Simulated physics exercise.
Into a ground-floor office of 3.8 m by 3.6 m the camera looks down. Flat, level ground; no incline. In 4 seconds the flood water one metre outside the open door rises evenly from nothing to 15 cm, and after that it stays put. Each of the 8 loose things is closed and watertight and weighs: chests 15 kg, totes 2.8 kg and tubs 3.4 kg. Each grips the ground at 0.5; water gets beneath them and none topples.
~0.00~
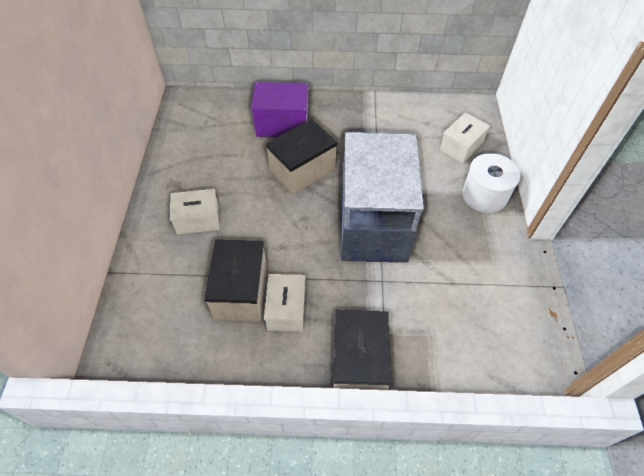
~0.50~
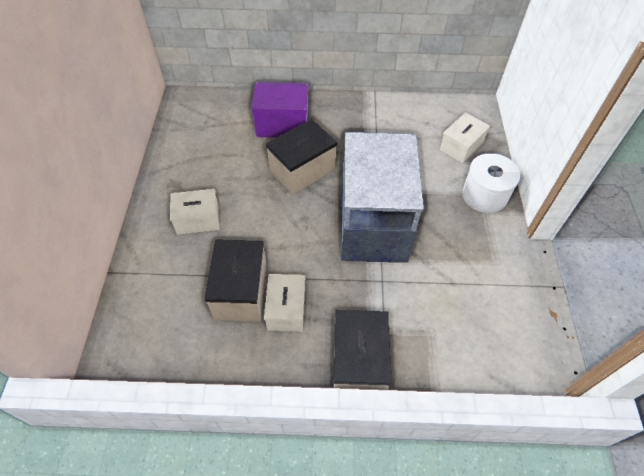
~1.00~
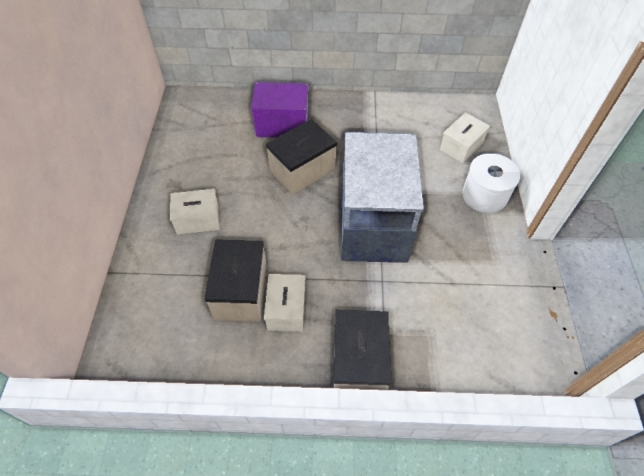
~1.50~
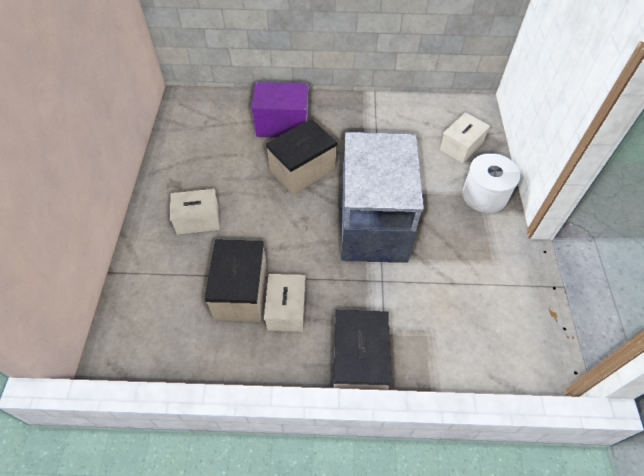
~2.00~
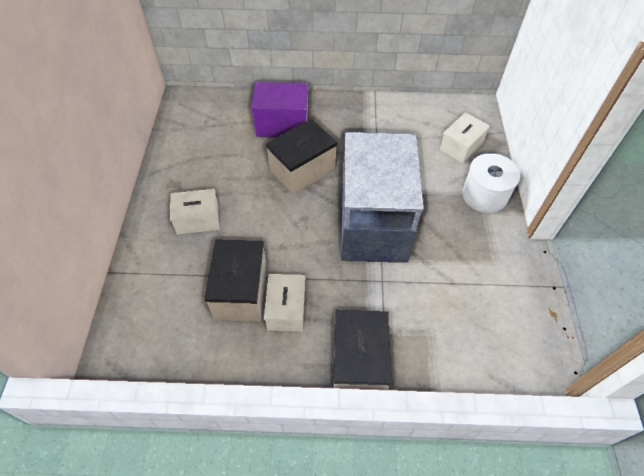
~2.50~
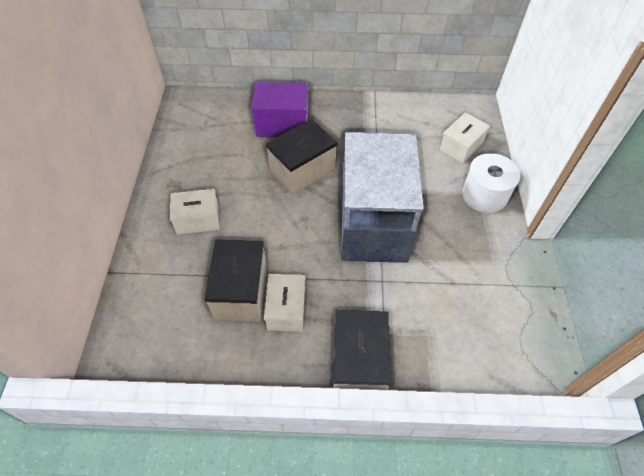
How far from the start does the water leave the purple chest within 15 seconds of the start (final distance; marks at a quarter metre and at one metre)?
It ends a long distance off.
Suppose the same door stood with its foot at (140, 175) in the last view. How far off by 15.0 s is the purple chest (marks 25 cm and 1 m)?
With that change, the purple chest is swept well off.
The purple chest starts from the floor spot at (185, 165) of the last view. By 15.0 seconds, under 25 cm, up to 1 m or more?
Outcome - it ends up well away.
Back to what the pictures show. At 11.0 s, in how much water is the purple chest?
I'd put it at about 8 cm.
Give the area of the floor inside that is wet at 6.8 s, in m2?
That flooded area is roughly 10.0 m2.
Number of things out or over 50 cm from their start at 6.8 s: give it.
At that moment it comes to 2.
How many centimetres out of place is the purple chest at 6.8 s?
Displacement near 0 cm.
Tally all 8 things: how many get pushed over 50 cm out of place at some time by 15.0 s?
Tally: 8.
After 3.5 s the purple chest is near (281, 96), 0.0 m from its start, aground; 0 afloat.
After 6.8 s the purple chest is near (281, 96), 0.0 m from its start, aground; 2 afloat.
After 11.0 s the purple chest is near (304, 108), 0.3 m from its start, afloat; 7 afloat.
After 15.0 s the purple chest is near (431, 141), 1.6 m from its start, afloat; 8 afloat.
